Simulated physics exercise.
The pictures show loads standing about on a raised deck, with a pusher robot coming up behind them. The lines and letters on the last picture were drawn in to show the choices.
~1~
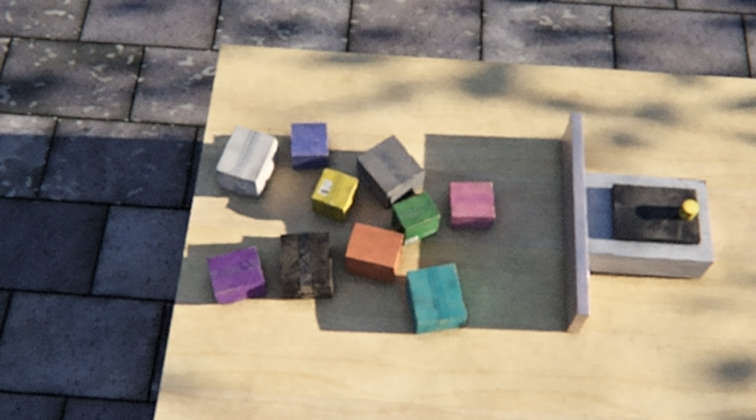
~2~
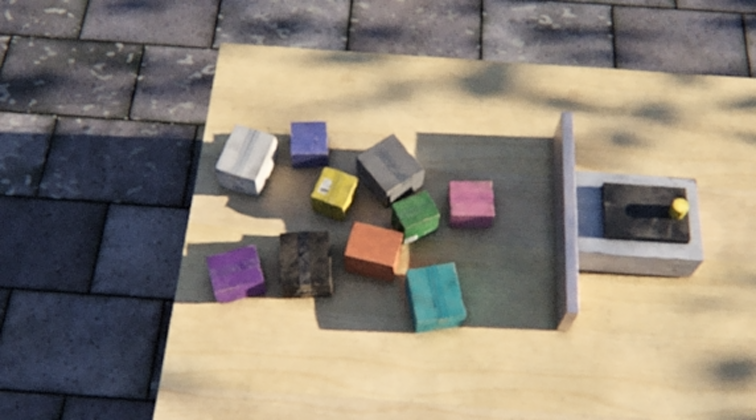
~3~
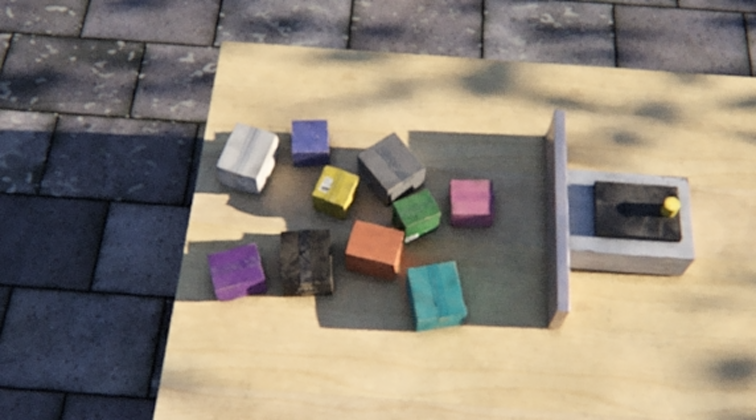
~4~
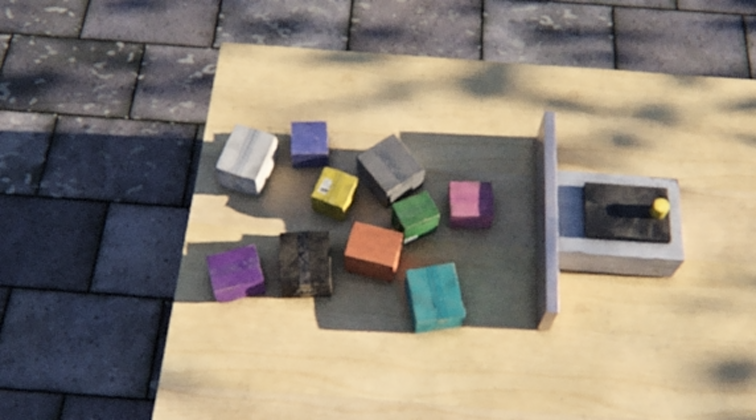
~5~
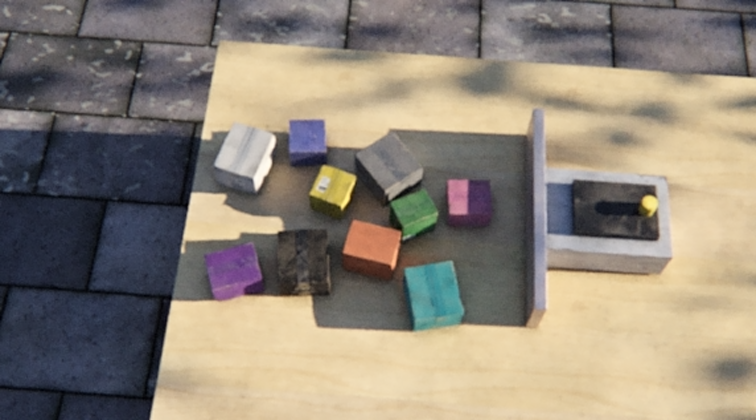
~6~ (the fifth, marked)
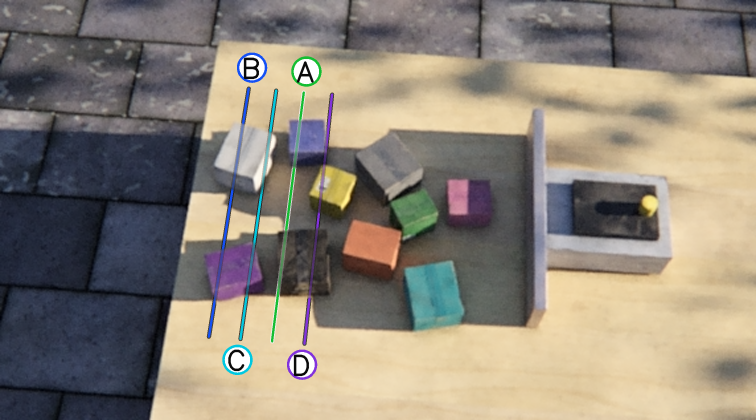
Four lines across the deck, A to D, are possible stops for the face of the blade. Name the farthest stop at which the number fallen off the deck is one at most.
It should halt at D.
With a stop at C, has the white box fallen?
Yes.
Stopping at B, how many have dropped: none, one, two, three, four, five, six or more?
Six or more.
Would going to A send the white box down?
Yes.
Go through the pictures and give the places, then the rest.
In the first frame, blue crate (310, 146); turquoise parcel (436, 299); grey box (390, 172).
In the second frame, robot (639, 212); black box (306, 265).
In the third frame, robot (631, 210); orange crate (374, 251).
In the fourth frame, robot (620, 211); white box (248, 161).
In the fifth frame, robot (609, 209); purple box (235, 273); blue crate (308, 143); turquoise parcel (433, 297).
On the copy, A at (289, 208); B at (230, 204); C at (260, 206); D at (319, 211).
On D. First, robot (530, 203); turquoise parcel (424, 295); pink box (432, 200).
Then, robot (451, 197); purple box (203, 283); black box (251, 265).
Finally, robot (392, 193); purple box (180, 300); white box (218, 154); none fallen.
By contrast, A drops two; B drops seven; C drops three.
